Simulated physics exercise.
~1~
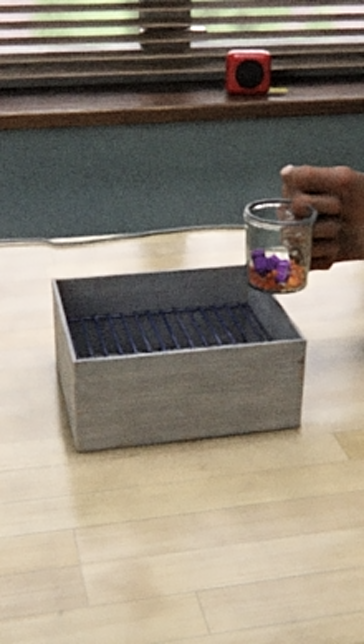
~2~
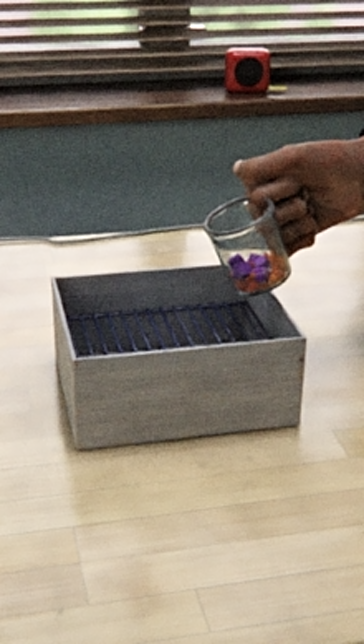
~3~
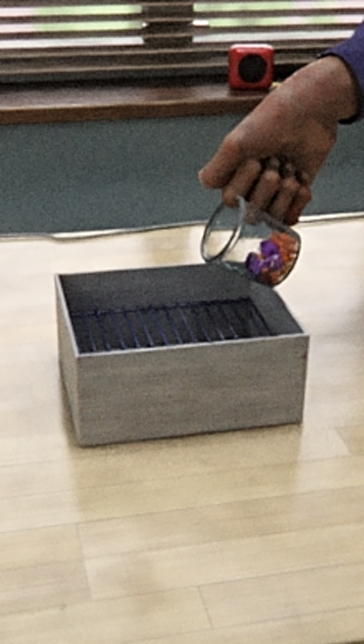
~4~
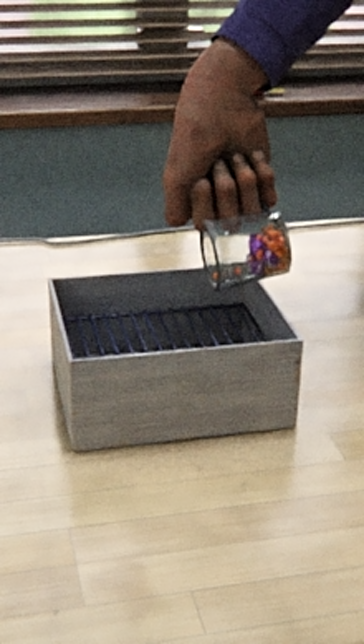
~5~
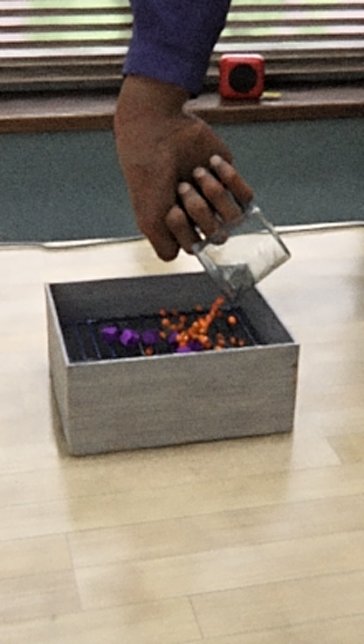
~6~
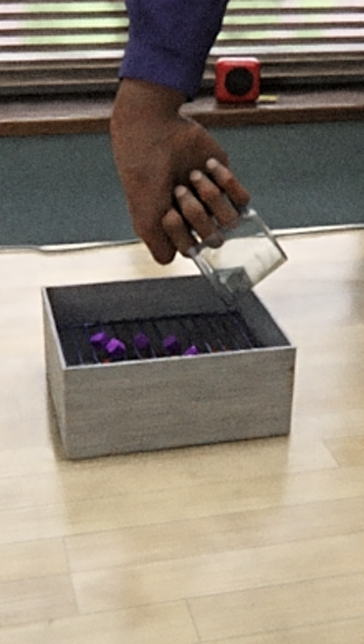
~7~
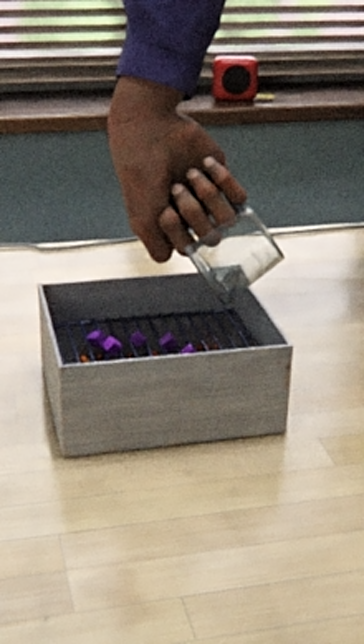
On a pale wooden floor, a hand tips a glass cup over a wired box, orange pieces dropping through while purple ones stay on top.
